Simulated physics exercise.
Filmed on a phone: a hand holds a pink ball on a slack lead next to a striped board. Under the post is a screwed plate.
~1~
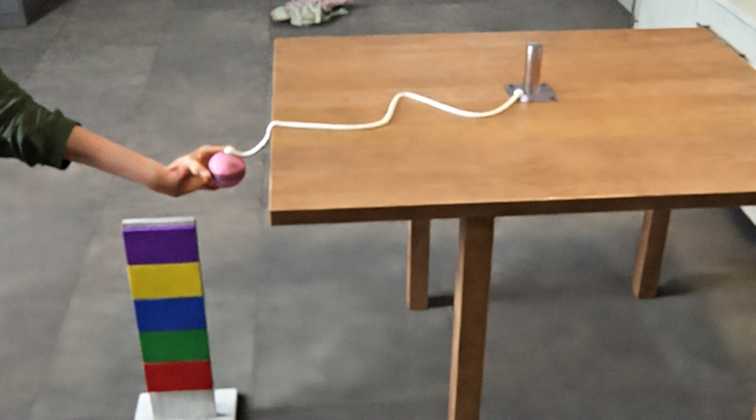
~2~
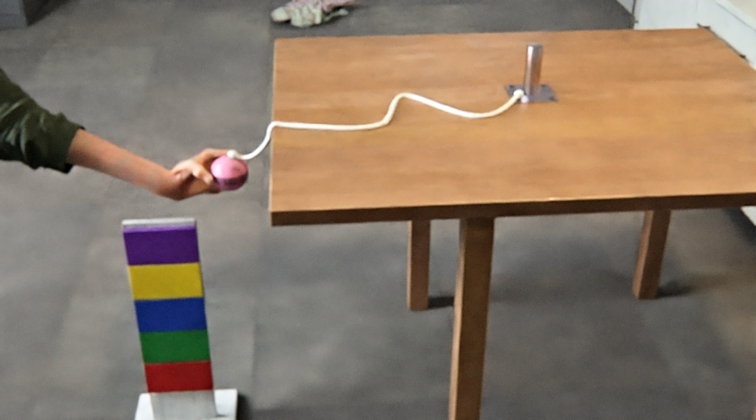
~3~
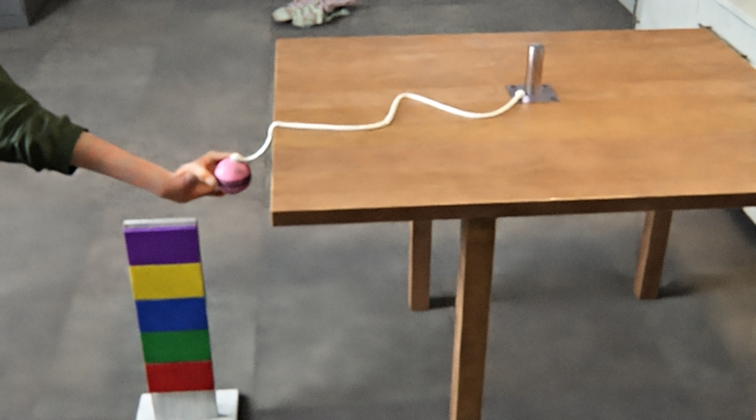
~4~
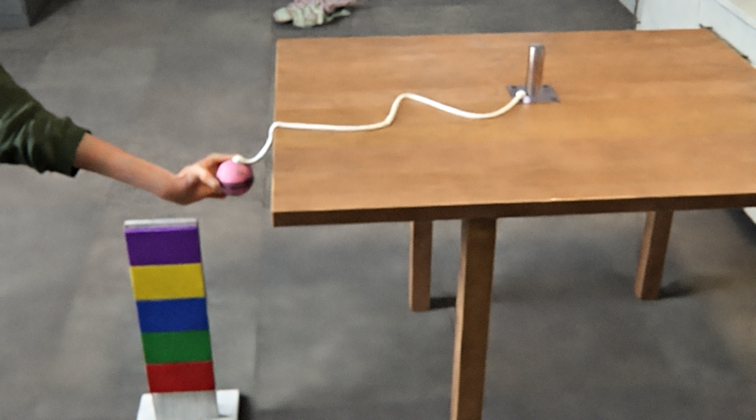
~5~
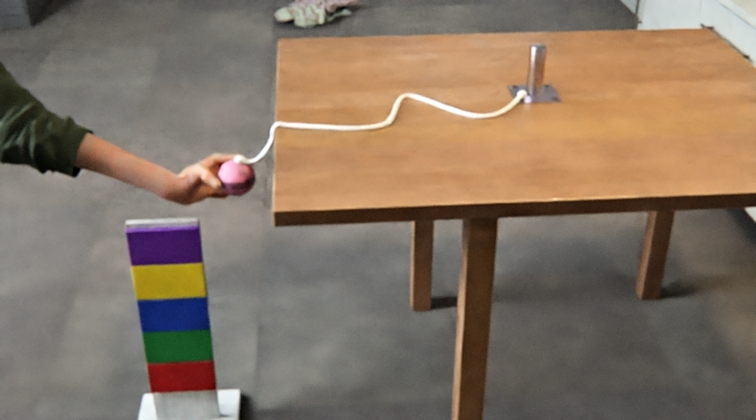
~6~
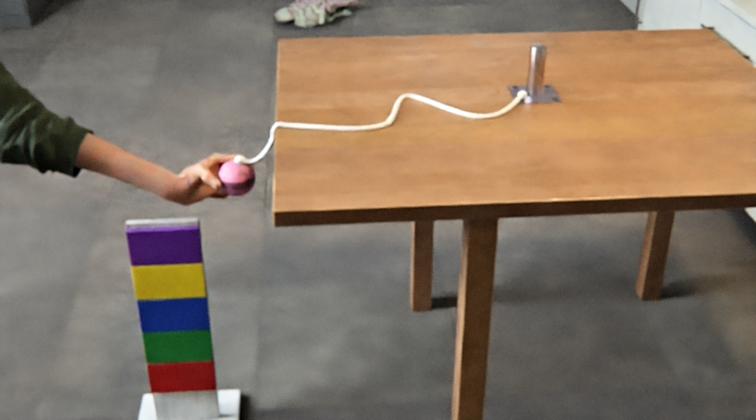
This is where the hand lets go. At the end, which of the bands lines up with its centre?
The band that lines up is yellow.
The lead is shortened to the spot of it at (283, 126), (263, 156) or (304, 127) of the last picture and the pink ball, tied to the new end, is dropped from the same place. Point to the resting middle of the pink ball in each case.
In that order: (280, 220), (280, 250) and (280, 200).
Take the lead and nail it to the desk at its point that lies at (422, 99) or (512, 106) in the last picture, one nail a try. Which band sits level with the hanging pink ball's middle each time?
In order: Purple; yellow.
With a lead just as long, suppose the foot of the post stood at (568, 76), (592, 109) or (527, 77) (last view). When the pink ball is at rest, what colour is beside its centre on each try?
Taking each post in turn, it's purple, then purple, then yellow.
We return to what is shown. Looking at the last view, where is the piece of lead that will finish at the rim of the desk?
Check around (374, 128) - that's where it is.
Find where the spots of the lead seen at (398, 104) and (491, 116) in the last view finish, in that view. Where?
The first ends at (339, 112) and the second at (459, 101).
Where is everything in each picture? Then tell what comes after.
In the first picture, pink ball (227, 169); purple (161, 247); yellow (165, 282); blue (170, 315); green (174, 347); red (178, 377).
In the second picture, pink ball (230, 173); lead through (507, 106) (452, 111) (395, 101) (370, 127) (289, 126).
In the third picture, pink ball (233, 176).
In the fourth picture, pink ball (235, 178); lead through (509, 107) (454, 111) (397, 102) (372, 128) (291, 126).
In the fifth picture, pink ball (237, 178).
In the sixth picture, pink ball (237, 178); lead through (511, 107) (455, 111) (399, 102) (374, 128) (293, 126).
Soon after, ball near (253, 251); level with purple.
Then, ball near (296, 272); level with yellow.
Further on, ball near (274, 274); level with yellow.
At rest, ball near (282, 273); level with yellow. At yellow.
